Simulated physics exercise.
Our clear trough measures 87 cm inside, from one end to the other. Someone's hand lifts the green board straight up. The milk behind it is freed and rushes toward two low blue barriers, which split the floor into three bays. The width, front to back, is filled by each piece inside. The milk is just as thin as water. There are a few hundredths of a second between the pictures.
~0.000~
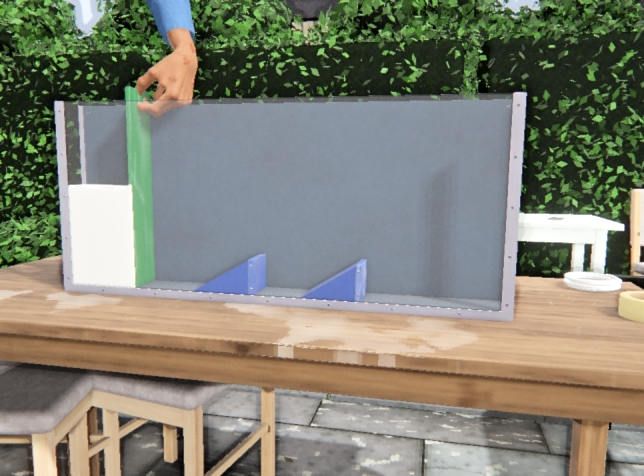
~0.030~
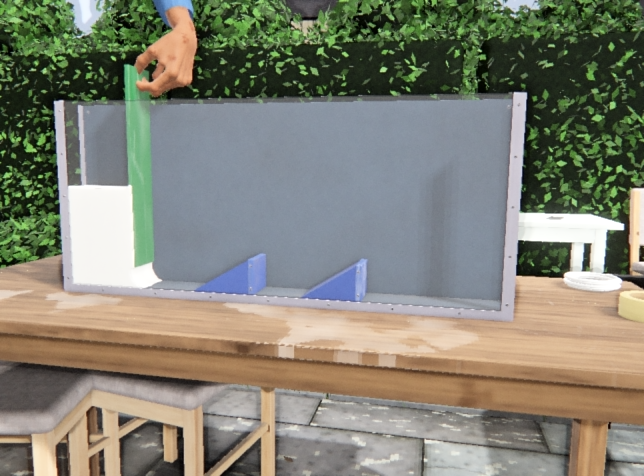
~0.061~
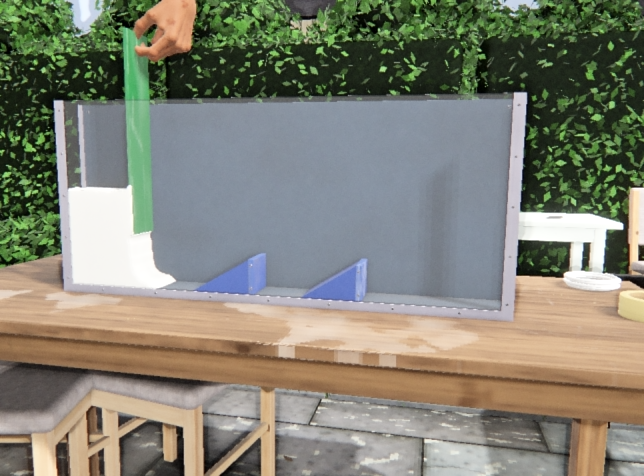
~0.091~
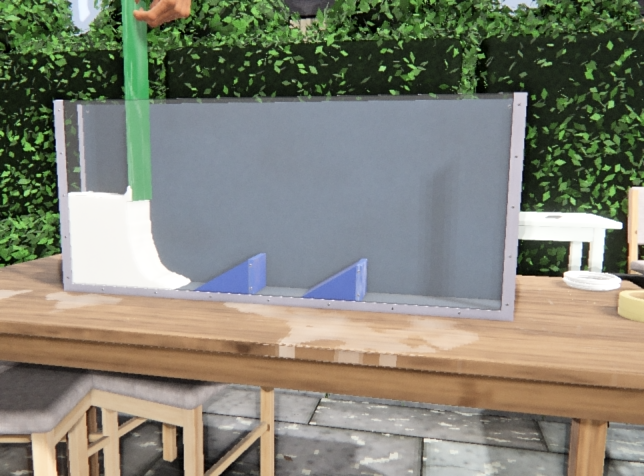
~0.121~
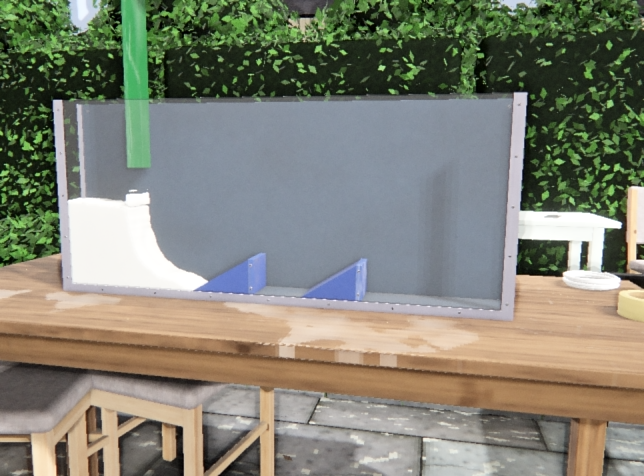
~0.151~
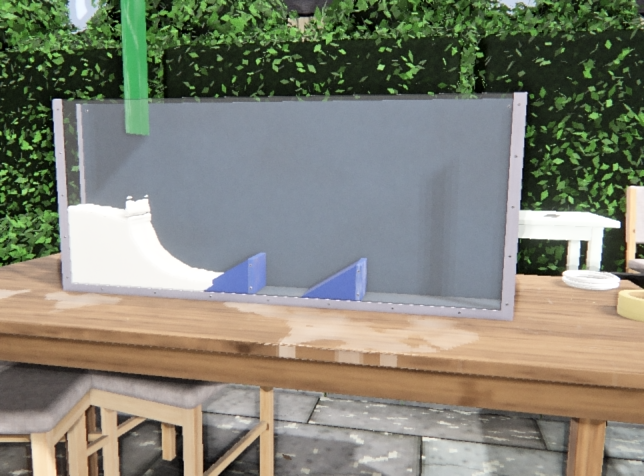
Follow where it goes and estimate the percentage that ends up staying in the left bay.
I would say about 52 per cent of it.
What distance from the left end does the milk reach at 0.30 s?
It has got out to near 52 cm from the left end.
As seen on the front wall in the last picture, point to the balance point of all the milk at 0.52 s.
The liquid is centred at roughly pixel (232, 274).
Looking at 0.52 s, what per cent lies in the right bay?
Some 18 per cent.
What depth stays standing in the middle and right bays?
Around 5.0 cm in the first and around 3.0 cm in the second.
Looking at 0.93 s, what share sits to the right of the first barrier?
Near 46 in a hundred.
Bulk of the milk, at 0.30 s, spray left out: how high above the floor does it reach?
About 13.5 cm.
By 0.30 s 86 per cent is still short of the first barrier, 0 is over the second.
By 0.52 s 62 per cent is still short of the first barrier, 17 is over the second.
By 0.93 s 55 per cent is still short of the first barrier, 25 is over the second.
At rest it is 53 per cent left, 22 middle, 25 right.
